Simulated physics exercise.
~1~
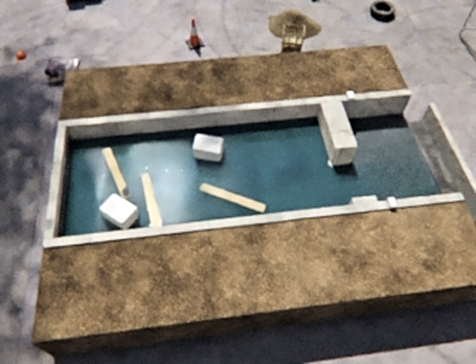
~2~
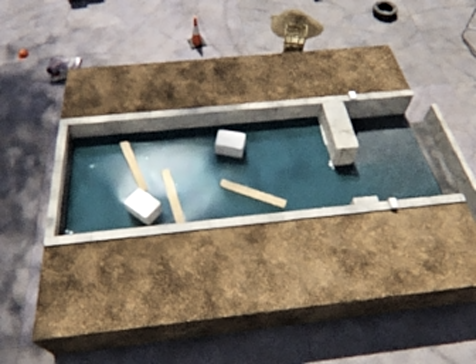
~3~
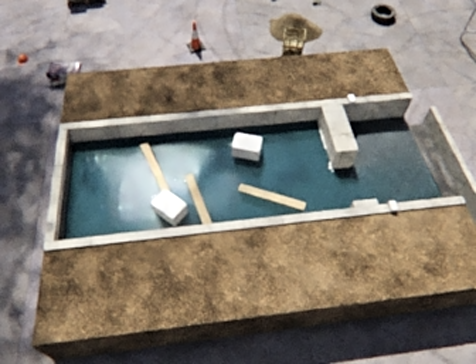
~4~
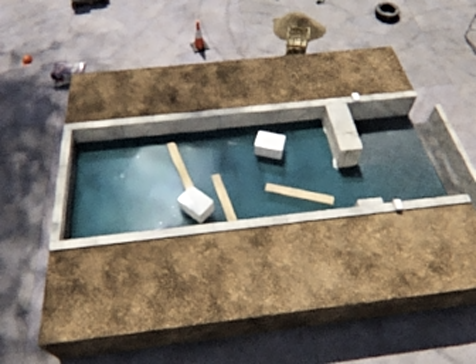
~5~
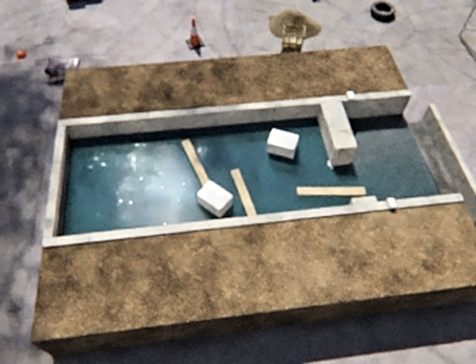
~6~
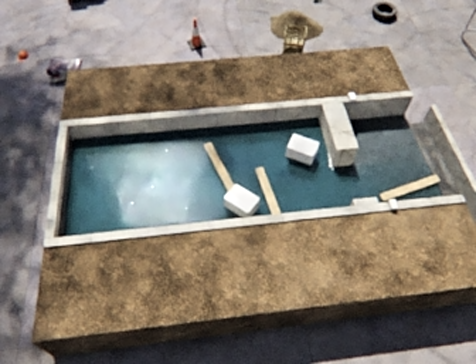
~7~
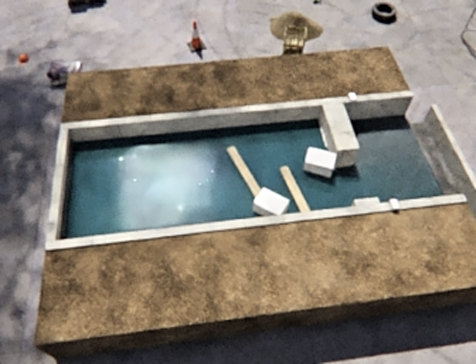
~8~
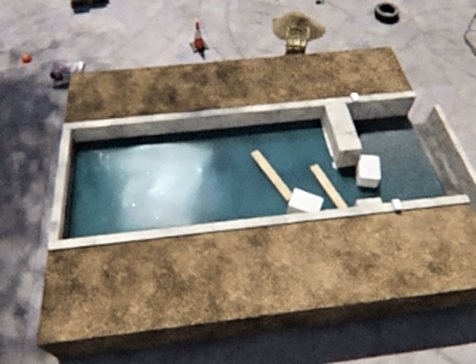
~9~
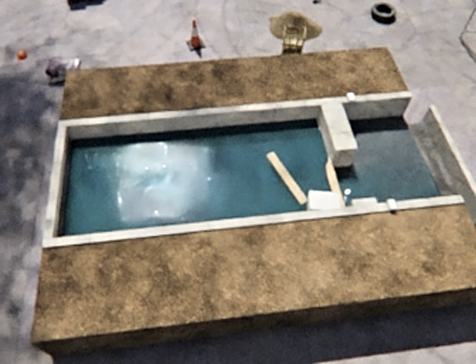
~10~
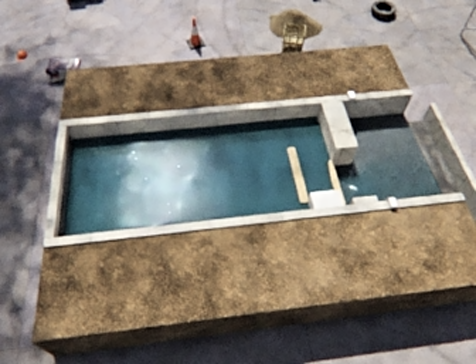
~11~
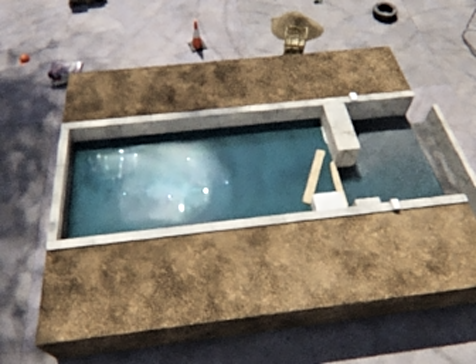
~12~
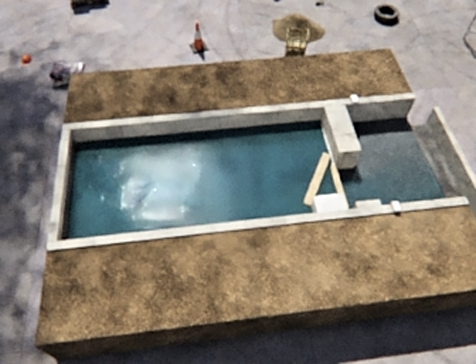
A walled water channel carried three planks and two white crates steadily to the right. One plank and then a crate slipped through the gap and disappeared, while the other crate and two planks jammed together at the opening and stayed there.
